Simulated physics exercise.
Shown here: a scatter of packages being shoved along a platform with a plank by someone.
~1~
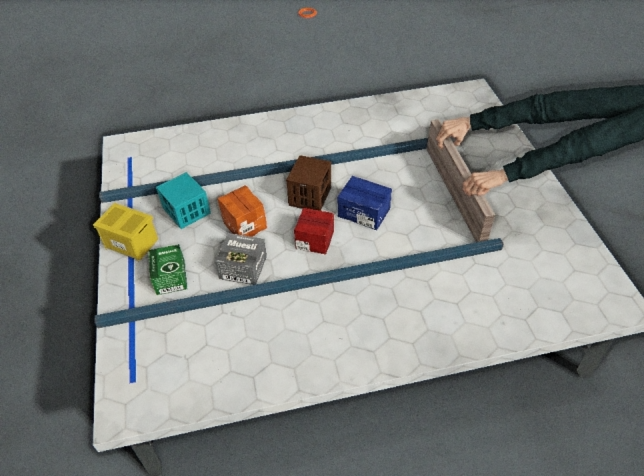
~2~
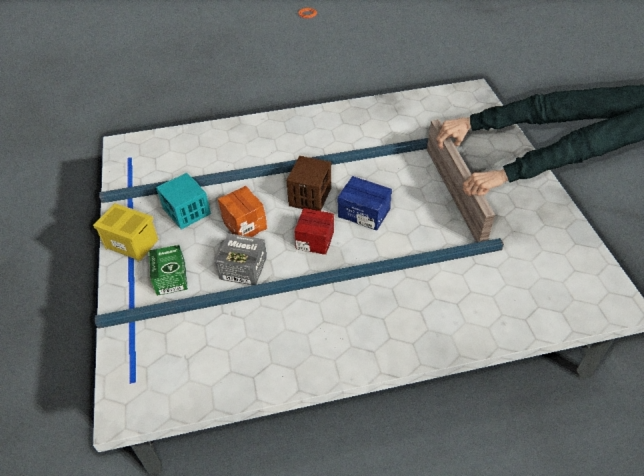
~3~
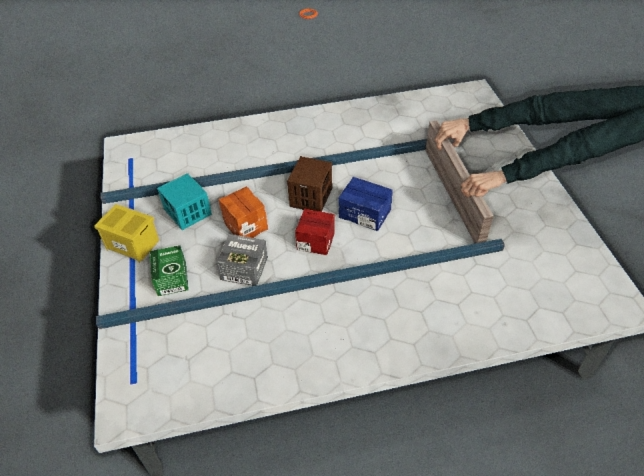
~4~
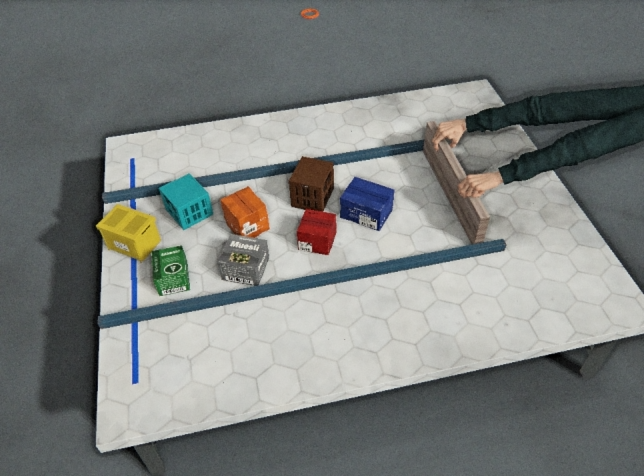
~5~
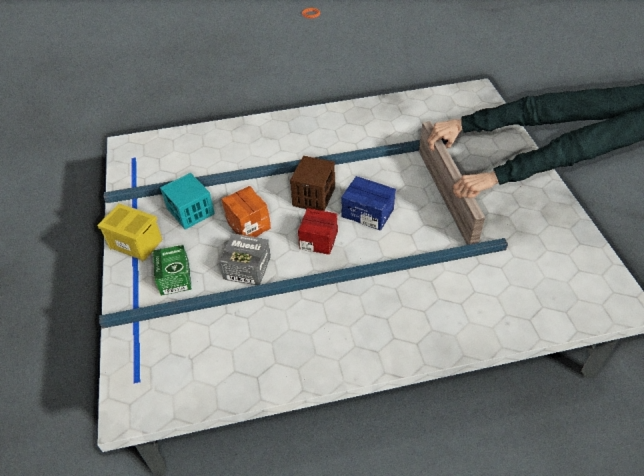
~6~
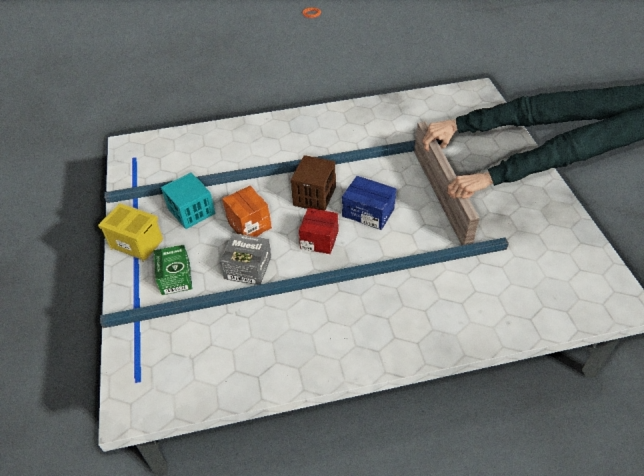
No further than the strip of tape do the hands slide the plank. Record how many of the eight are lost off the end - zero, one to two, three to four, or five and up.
Five or above go over.
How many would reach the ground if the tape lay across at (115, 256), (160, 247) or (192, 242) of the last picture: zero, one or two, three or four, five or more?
Five or over, three or four, 1 or 2.
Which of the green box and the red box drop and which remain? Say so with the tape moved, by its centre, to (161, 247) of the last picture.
The green box goes down, the red box remains in place.
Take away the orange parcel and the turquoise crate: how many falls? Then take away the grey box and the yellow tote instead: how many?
Tally per try: 3 / 3.
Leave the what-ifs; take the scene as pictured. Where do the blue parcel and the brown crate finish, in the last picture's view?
The blue parcel ends at (114, 236) and the brown crate at (112, 202).
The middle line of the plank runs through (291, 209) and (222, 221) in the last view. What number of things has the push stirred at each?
First 5, then 8.
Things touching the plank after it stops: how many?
3.
A little later, none off yet; yellow tote at rest near (133, 233); green box at rest near (173, 270); turquoise crate at rest near (189, 201).
Next, none off yet; yellow tote at rest near (133, 233); green box shifted a little near (161, 272); turquoise crate shifted a little near (178, 197).
When it is over, the number that fall off is five or more; down, orange parcel, grey box, turquoise crate, green box and yellow tote.
